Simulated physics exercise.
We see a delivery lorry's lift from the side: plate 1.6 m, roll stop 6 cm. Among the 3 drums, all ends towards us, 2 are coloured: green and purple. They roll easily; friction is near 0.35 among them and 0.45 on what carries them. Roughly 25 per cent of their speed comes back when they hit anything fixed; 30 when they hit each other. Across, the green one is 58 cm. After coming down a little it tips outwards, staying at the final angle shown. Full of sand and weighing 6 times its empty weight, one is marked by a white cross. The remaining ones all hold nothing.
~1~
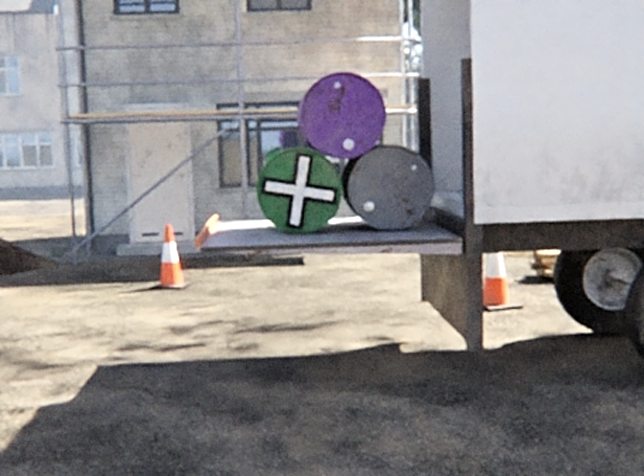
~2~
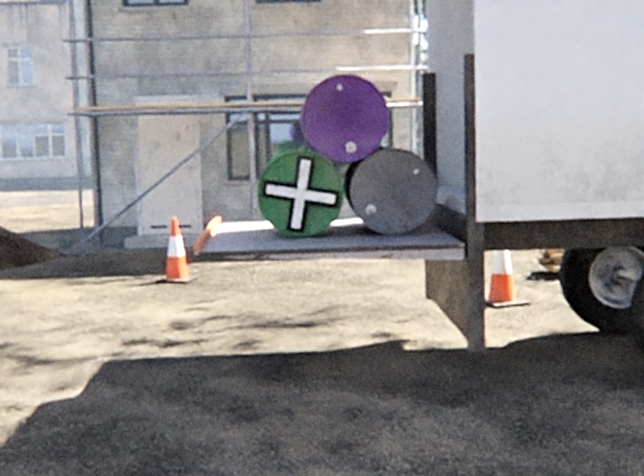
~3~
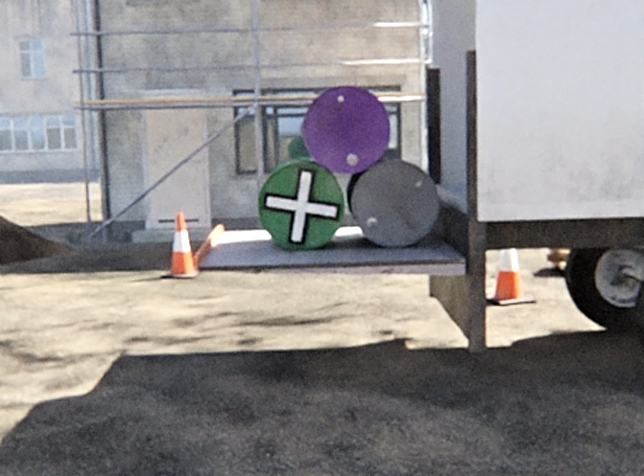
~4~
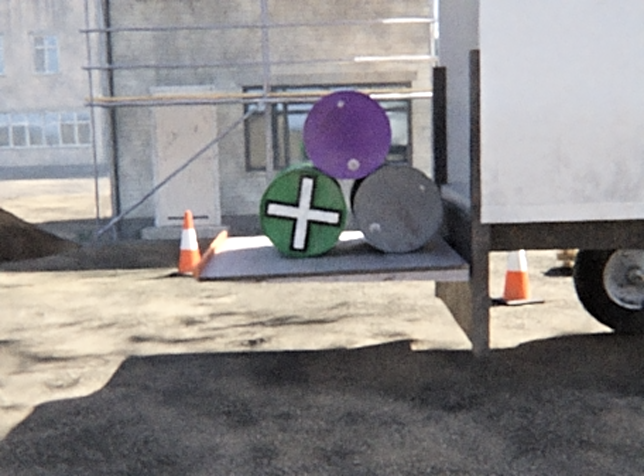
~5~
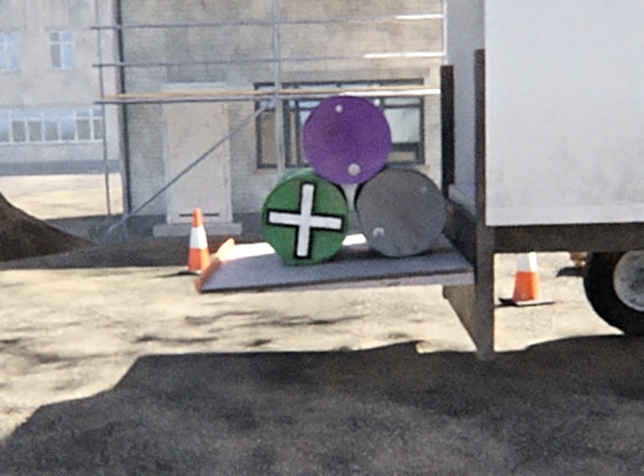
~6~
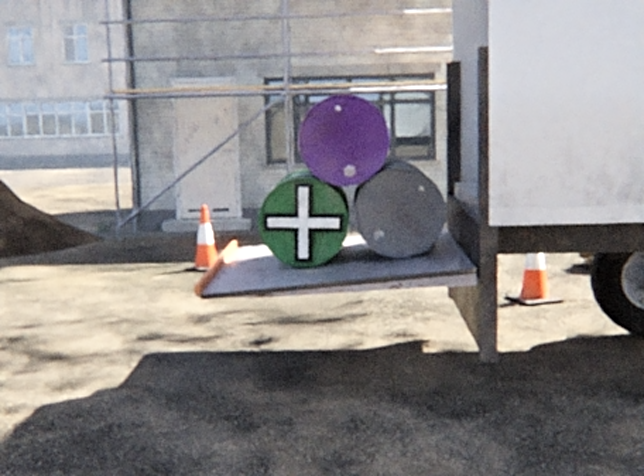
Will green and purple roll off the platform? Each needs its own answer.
Looking at the end state, the green one goes nowhere and the purple one goes nowhere.
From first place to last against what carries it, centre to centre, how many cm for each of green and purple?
Net shift - green: 50; purple: 50.
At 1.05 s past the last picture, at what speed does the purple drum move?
Roughly 0.5 m/s.
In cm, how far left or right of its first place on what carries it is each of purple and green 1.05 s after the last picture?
By then purple is 35 left of its start, and green is 35 left of its start.
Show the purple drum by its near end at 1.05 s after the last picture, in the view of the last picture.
Around (289, 146).
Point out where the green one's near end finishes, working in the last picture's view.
It ends up close to (235, 230).
Then, 1.05 s after the last picture, green is on the plate, 25 cm from the stop, rolling left; purple is up on others, 55 cm from the stop, rolling left; 0 of 3 are off.
Then, 2.35 s after the last picture, no change for green and purple; 0 of 3 are off.
At rest (3.85 s after the last picture), green is on the plate, 15 cm from the stop; purple is up on others, 45 cm from the stop; 0 of 3 are off.
